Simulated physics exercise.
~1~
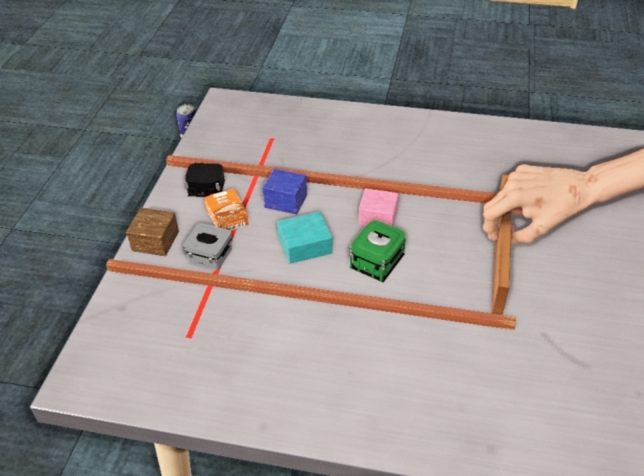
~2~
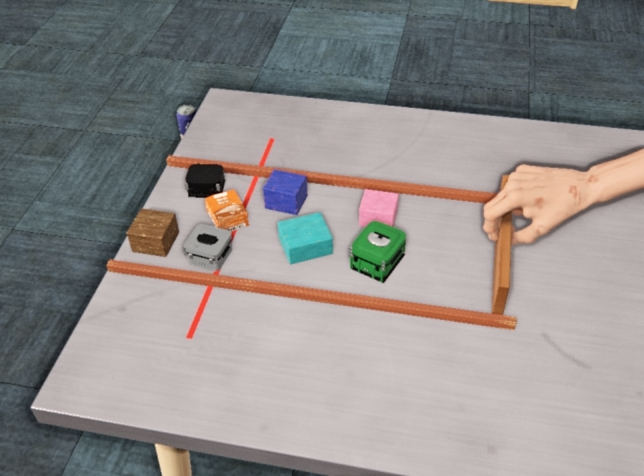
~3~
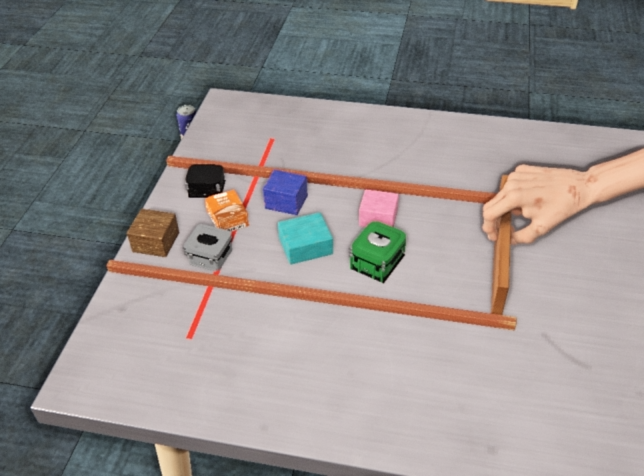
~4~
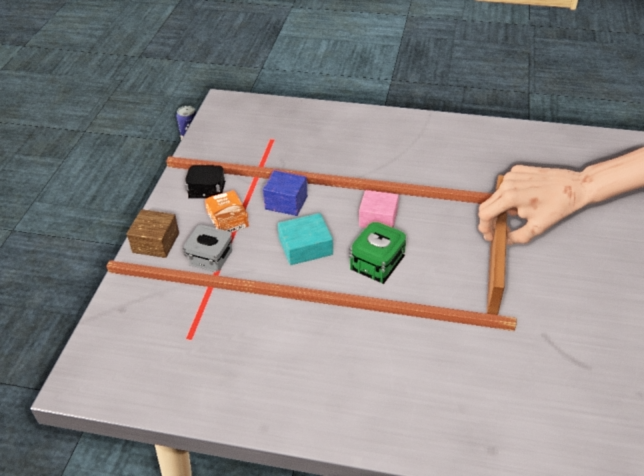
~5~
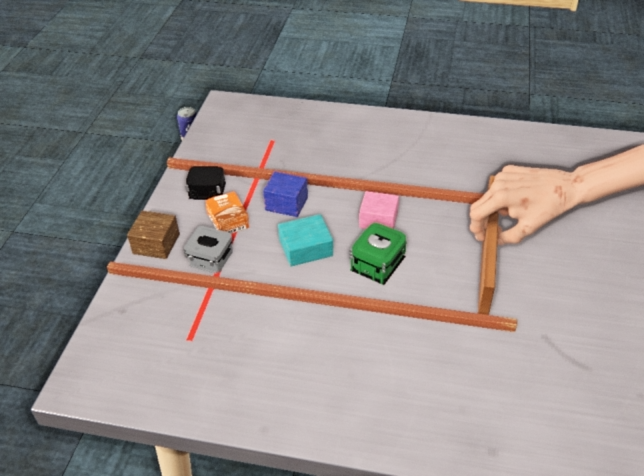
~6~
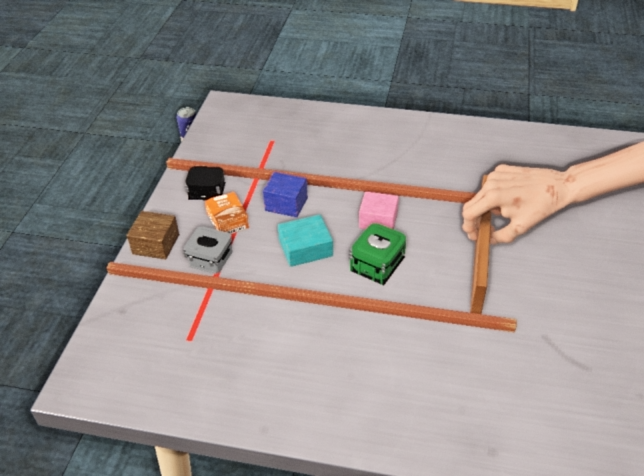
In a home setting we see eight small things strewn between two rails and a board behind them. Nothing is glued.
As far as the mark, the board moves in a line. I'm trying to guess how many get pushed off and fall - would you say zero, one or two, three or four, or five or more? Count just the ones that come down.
I would say zero.
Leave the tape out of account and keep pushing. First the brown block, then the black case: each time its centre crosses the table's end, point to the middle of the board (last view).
Brown block: (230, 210); black case: (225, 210).
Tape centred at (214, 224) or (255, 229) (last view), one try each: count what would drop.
3 and 0.
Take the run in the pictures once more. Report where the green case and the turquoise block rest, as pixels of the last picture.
In the last picture the green case sits around (208, 234) and the turquoise block around (176, 218).
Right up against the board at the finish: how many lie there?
2 of them.
Soon after, none off yet; brown block at rest near (154, 235); black case at rest near (206, 184); grey case at rest near (209, 251).
In the end, the number that fall off is zero.
